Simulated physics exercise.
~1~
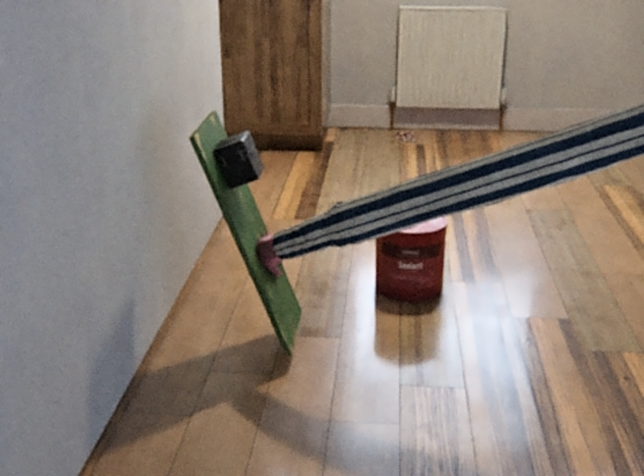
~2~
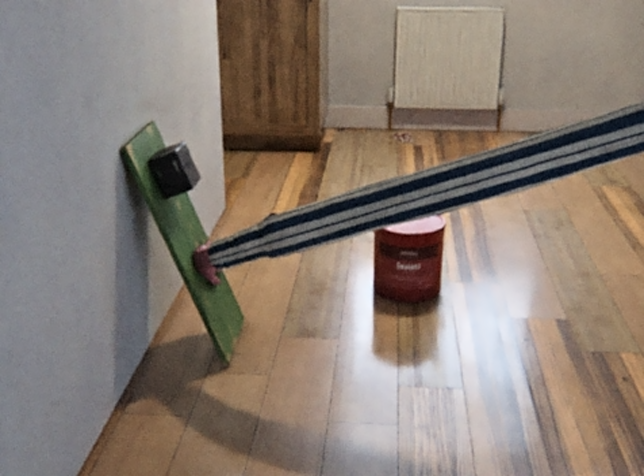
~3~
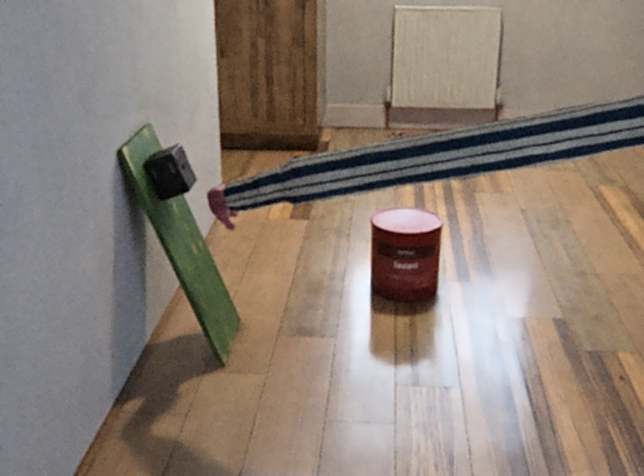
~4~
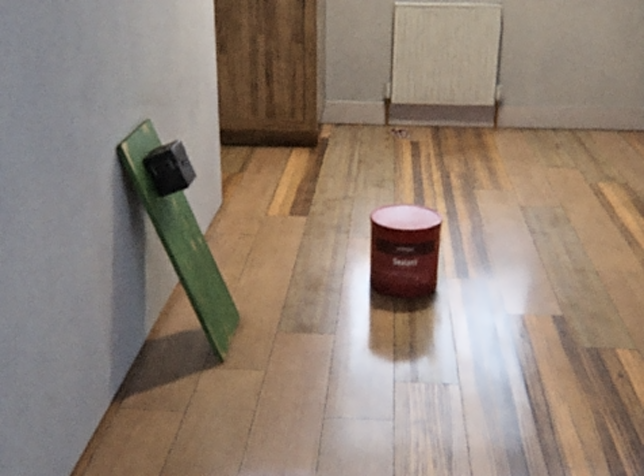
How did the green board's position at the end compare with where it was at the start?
It was farther to the left at the end, leaning against the wall on its own, whereas at the start it was held by a hand a little way out from the wall.
